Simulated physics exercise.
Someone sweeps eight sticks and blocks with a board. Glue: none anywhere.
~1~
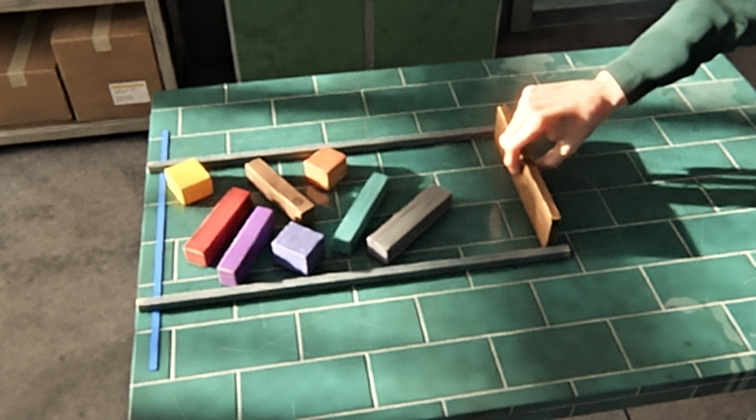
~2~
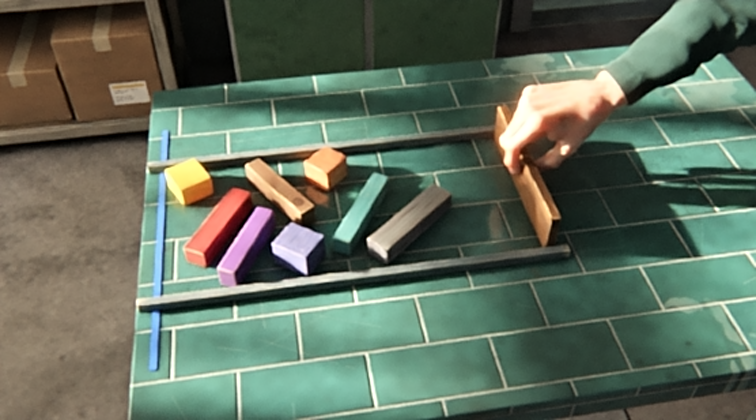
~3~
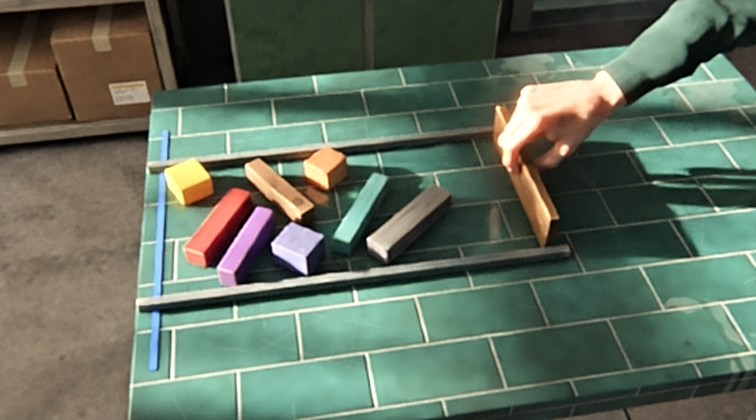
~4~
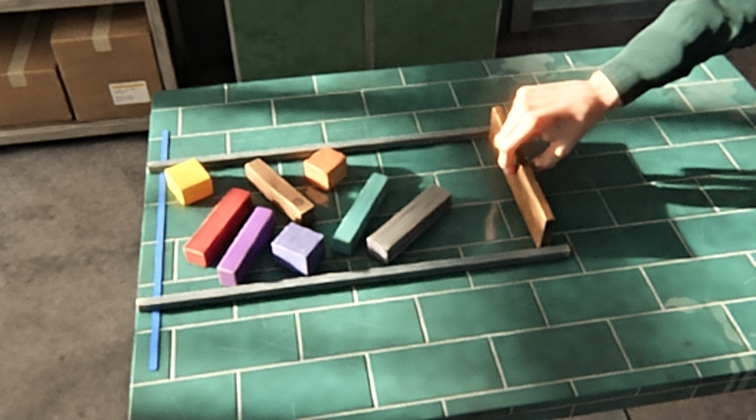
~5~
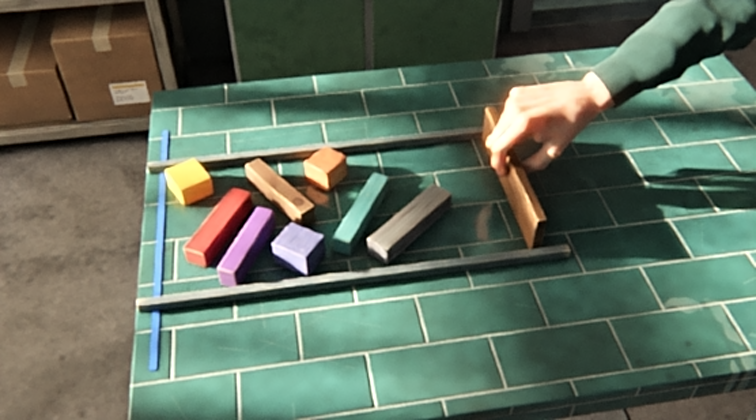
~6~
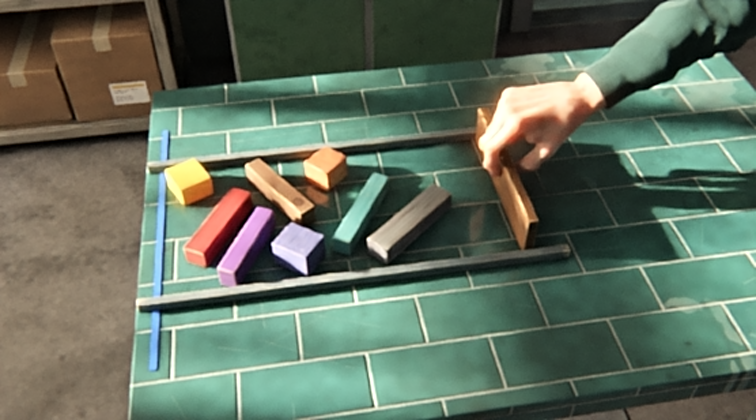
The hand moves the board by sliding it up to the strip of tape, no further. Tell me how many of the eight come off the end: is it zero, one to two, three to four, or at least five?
It is at least five.
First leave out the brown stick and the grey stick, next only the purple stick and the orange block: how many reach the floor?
That makes 5 fallen, then 5 fallen in the other try.
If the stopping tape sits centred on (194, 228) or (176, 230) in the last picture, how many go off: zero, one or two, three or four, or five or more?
One after the other: 3 or 4, then more than four.
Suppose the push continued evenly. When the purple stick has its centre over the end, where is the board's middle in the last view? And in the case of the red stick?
About (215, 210), and about (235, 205) for the other.
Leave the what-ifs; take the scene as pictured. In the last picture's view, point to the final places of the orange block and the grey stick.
The one named first is at (145, 179), the next at (143, 255).
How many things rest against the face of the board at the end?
At rest, 2 are in contact.
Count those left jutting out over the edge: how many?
Overhanging ones - 2.
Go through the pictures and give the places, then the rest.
In the first picture, yellow block (189, 182); red stick (220, 226); purple stick (248, 246); board (524, 174); tape (160, 232).
In the second picture, red stick (220, 226); board (524, 174).
In the third picture, purple stick (248, 246); brown stick (280, 193).
In the fourth picture, yellow block (189, 182); grey stick (411, 223).
In the fifth picture, red stick (220, 226); blue block (299, 250).
In the sixth picture, yellow block (189, 182); red stick (220, 226); purple stick (248, 246); board (504, 176); tape (160, 232).
Early on, none off yet; yellow block at rest near (189, 182); red stick at rest near (220, 226); purple stick at rest near (248, 246).
Finally, the number that fall off is five or more; lost, turquoise bar, blue block, brown stick, purple stick, red stick and yellow block.
